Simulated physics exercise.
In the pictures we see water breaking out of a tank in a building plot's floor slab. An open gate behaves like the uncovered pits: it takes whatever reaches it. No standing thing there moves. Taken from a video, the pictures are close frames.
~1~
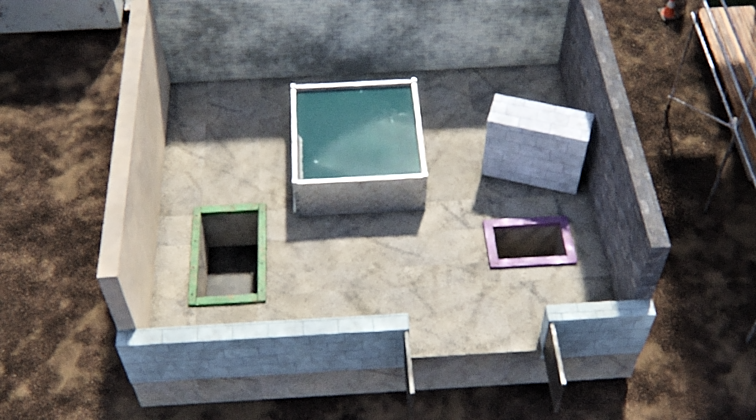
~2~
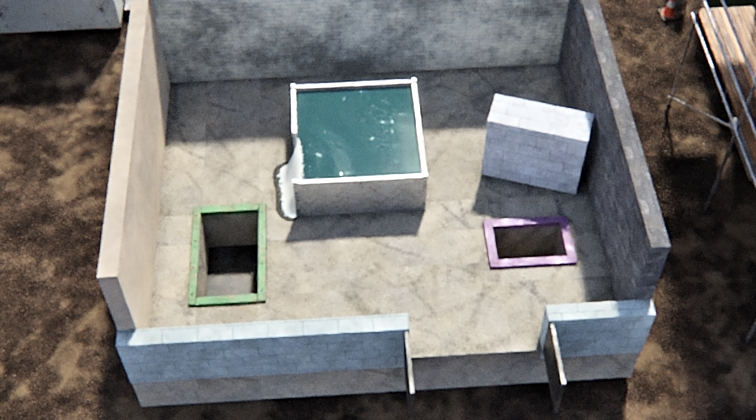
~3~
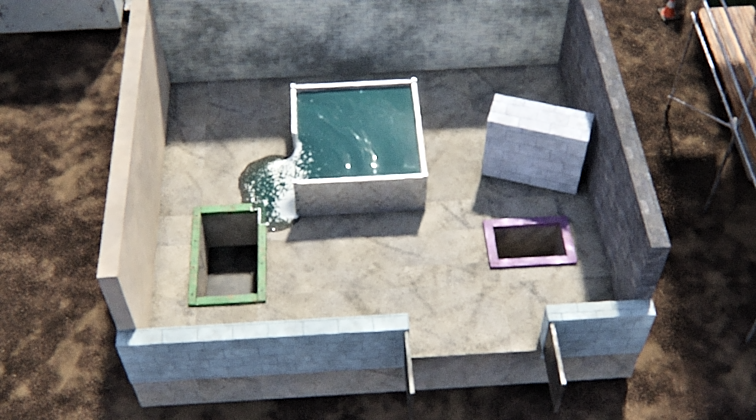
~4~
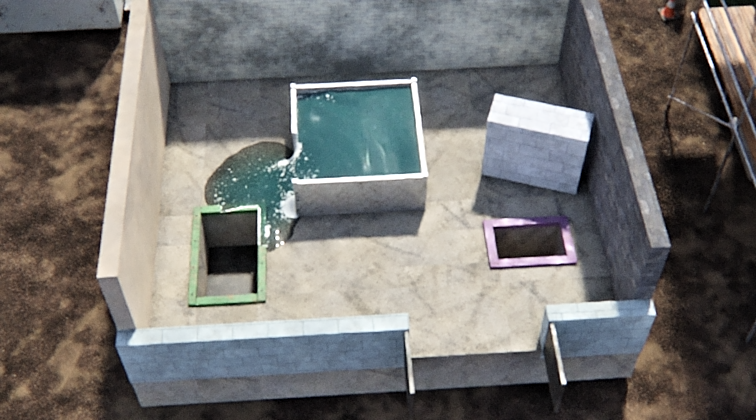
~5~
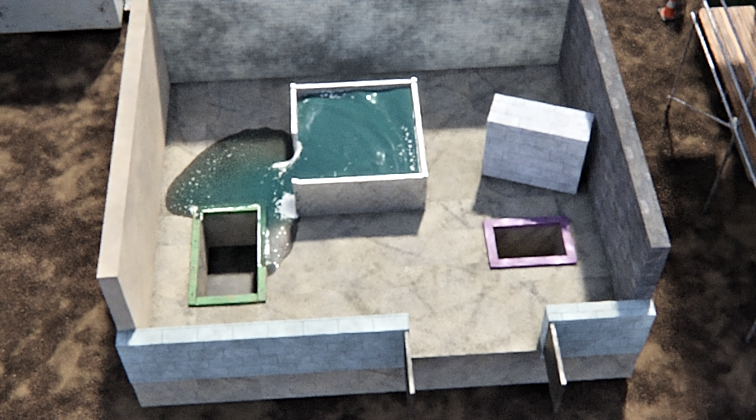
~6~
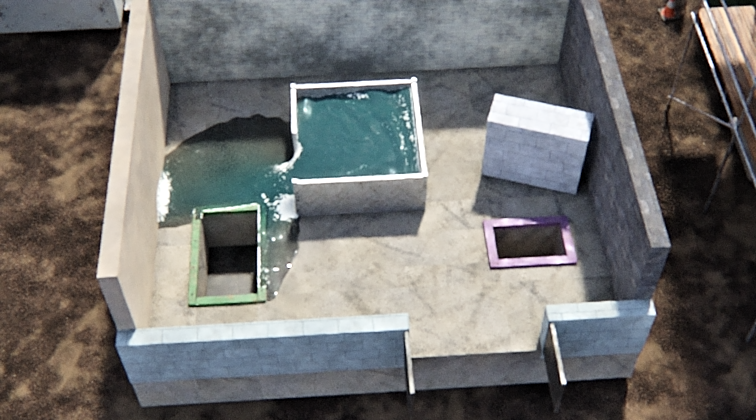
Water bursting from the left side of an open tank, spreading across a walled concrete floor around a green-framed pit.
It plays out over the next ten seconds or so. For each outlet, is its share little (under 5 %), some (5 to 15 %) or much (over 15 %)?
Shares: The gate gets little; the green pit gets much; the purple pit gets little.
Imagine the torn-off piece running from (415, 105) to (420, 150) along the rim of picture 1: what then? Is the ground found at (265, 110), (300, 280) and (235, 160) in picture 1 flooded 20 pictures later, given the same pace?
Taking them in order, I'd say not reached, not reached and not reached.
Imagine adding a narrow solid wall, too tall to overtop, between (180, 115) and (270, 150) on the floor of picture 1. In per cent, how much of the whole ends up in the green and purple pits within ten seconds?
Green 35 %, purple 0 %.
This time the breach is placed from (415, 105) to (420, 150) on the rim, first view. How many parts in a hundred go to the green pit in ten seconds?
Green: About 2 %.
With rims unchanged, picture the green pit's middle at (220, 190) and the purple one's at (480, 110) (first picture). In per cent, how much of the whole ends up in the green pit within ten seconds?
Green: About 65 %.
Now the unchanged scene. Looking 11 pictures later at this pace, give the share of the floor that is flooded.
Close to 25 percent, by my reckoning.
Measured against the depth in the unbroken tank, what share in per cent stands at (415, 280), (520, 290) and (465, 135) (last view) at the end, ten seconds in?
About 4 per cent, then 4 per cent, then 6 per cent.
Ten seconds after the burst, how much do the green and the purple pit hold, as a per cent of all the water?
Roughly 28 %, then roughly 0 %.
A moment on, water covers 20 % of the floor; the gate 0 %, the green pit 8 %, the purple pit 0 %.
Next, water covers 25 % of the floor; the gate 0 %, the green pit 14 %, the purple pit 0 %.
Then, water covers 40 % of the floor; the gate 0 %, the green pit 20 %, the purple pit 0 %.
Later, water covers 75 % of the floor; the gate 0 %, the green pit 26 %, the purple pit 0 %.
In the end, water covers 90 % of the floor; the gate 1 %, the green pit 29 %, the purple pit 0 %.
